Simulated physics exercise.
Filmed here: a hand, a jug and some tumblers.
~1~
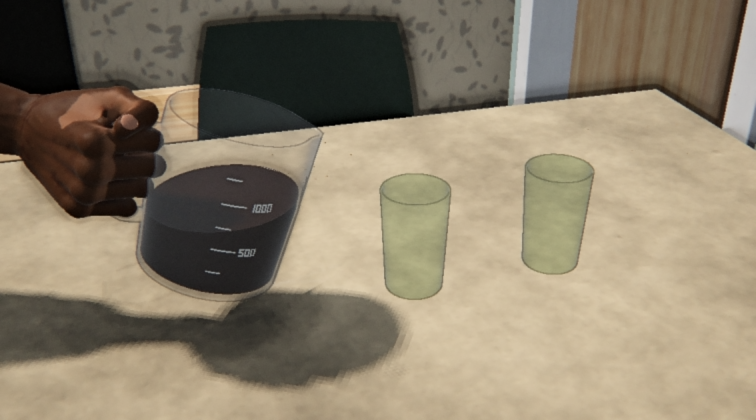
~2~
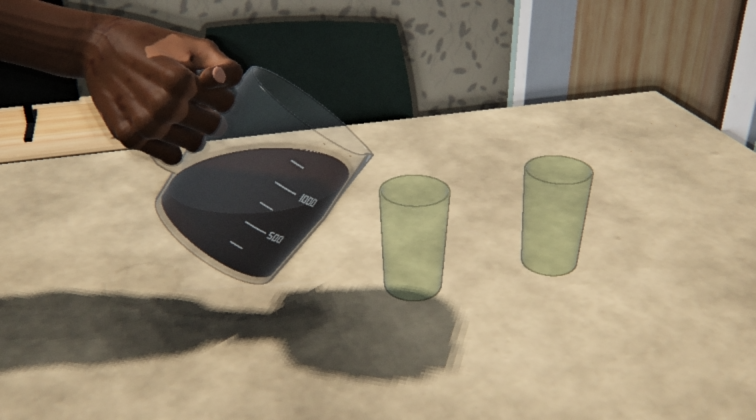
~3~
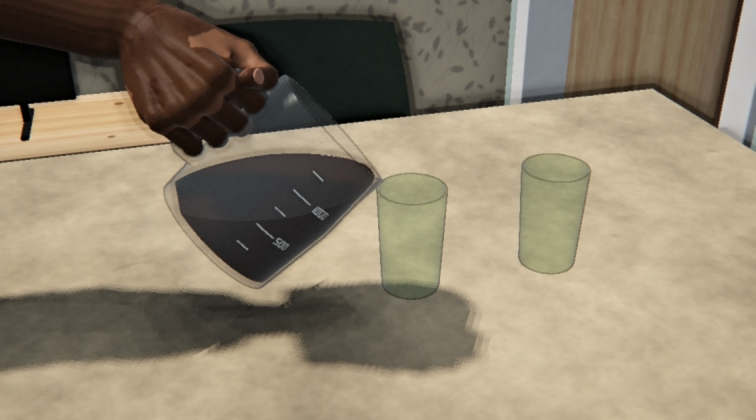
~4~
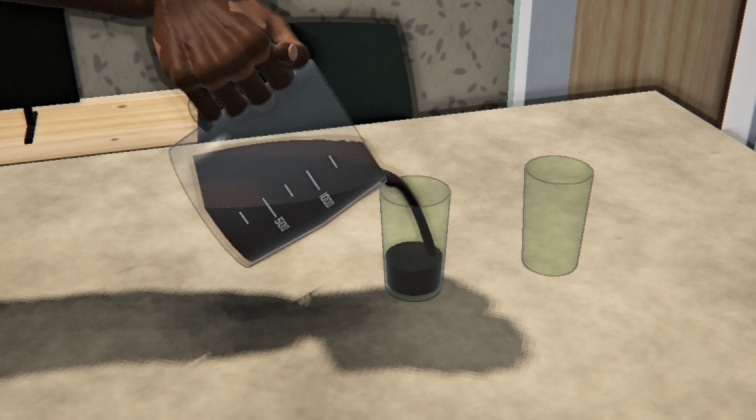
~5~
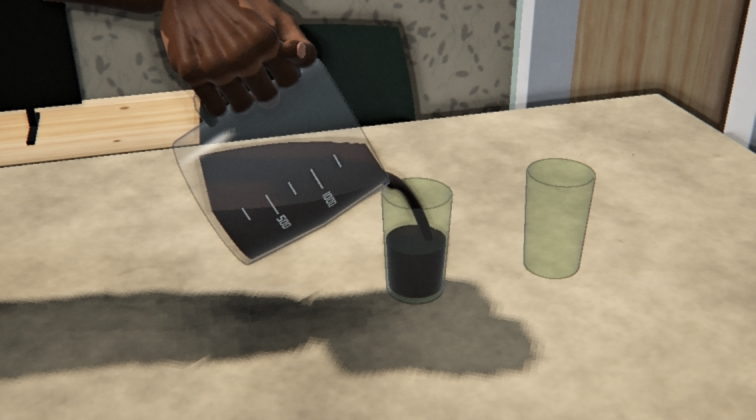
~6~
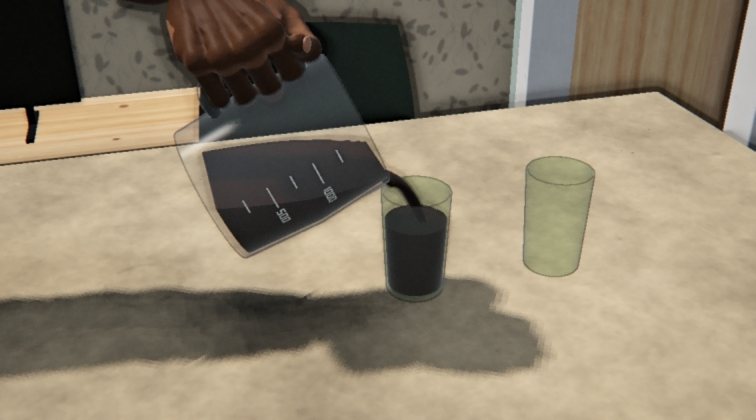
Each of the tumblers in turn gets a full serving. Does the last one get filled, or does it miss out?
It gets filled.
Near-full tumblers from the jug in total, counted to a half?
Tally: Around 3.0.
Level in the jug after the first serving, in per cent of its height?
I'd put it near 30 in a hundred.
Next, the first is about three quarters full.
After that, the first is done and the jug has about two thirds of its load.
Finally, both are full and about a third of the coffee is over.
